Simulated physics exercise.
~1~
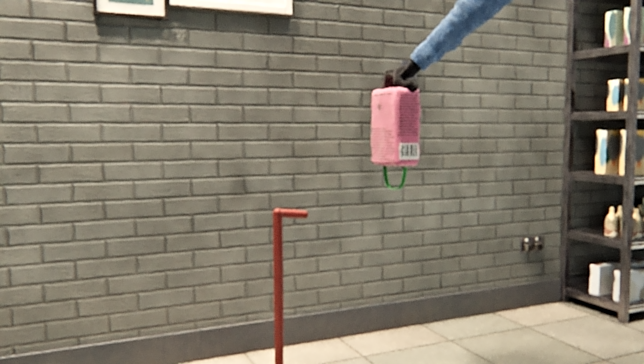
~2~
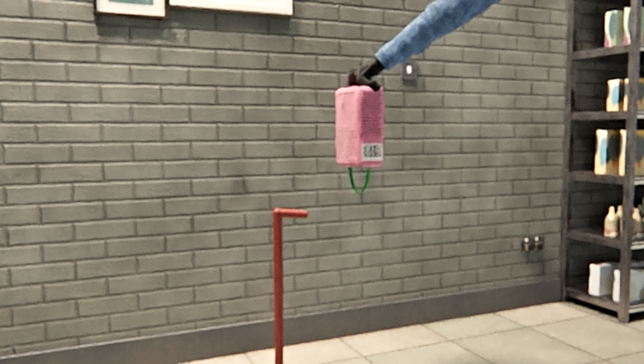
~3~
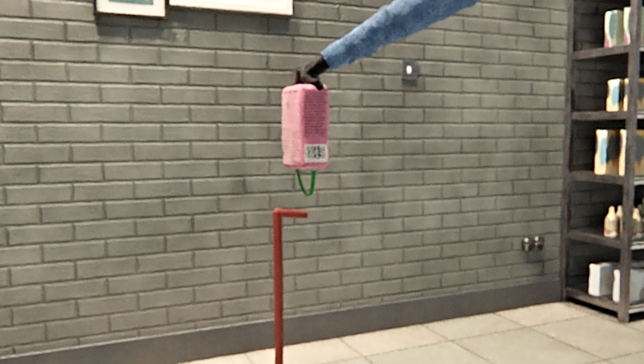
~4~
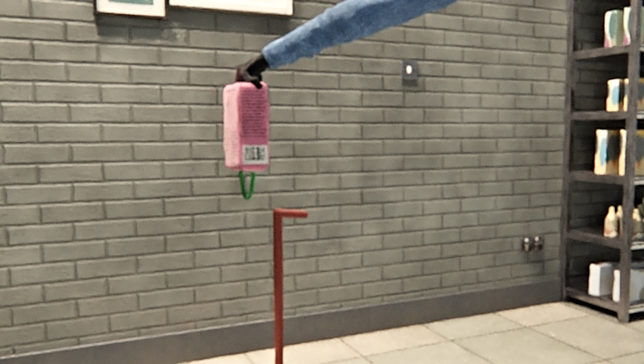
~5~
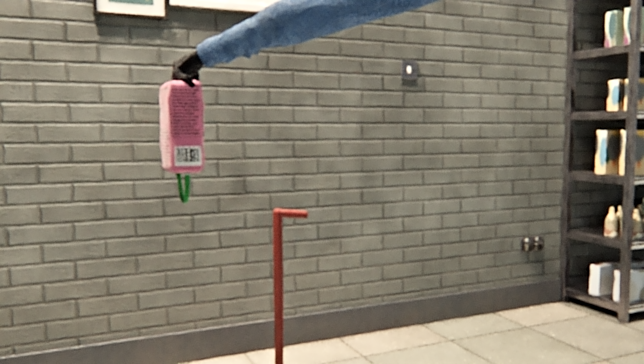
To begin with, a blue-sleeved arm reaching in from the upper right holds a pink sack upright in front of a grey brick wall, with a green loop dangling beneath it. A thin red post with a short hook pointing right stands below, and shelves line the right side. The arm carries the sack steadily left toward the post. The sack then passes above the hook, its loop staying clear of the red metal. It continues left beyond the post without snagging, and ends still hanging upright from the gripping hand.
